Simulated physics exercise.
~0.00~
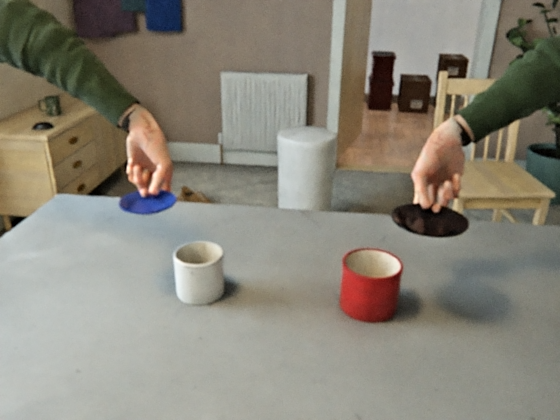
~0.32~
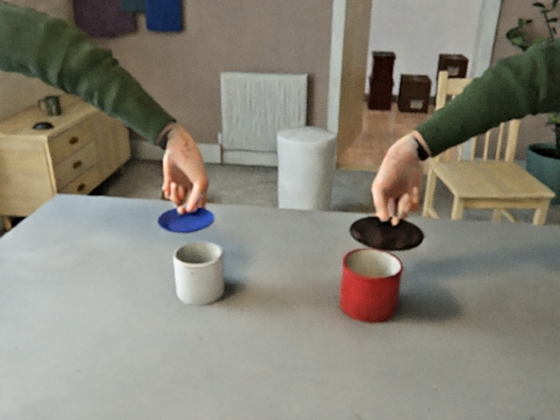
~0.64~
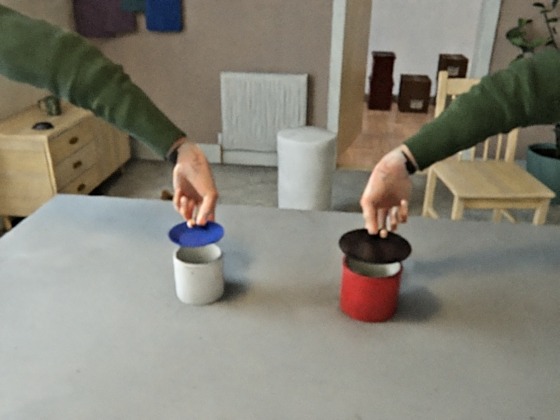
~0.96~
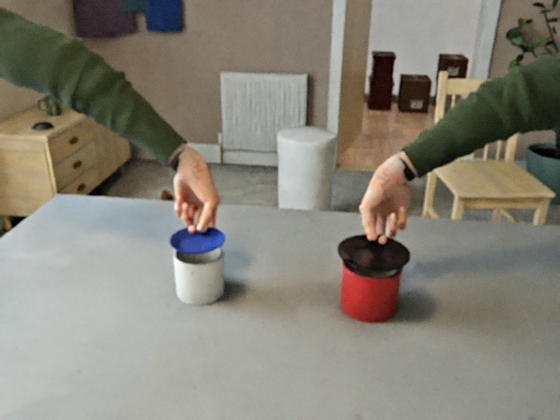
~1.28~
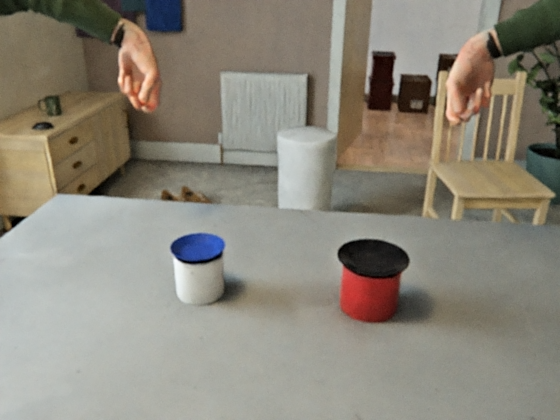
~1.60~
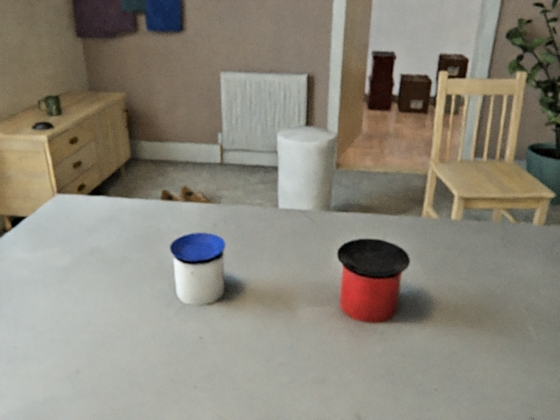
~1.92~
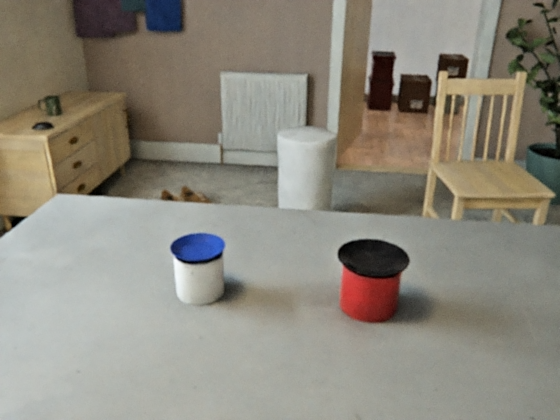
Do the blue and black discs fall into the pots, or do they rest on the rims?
Both discs rest on the rims. The blue one covers the white pot and the black one covers the red pot.
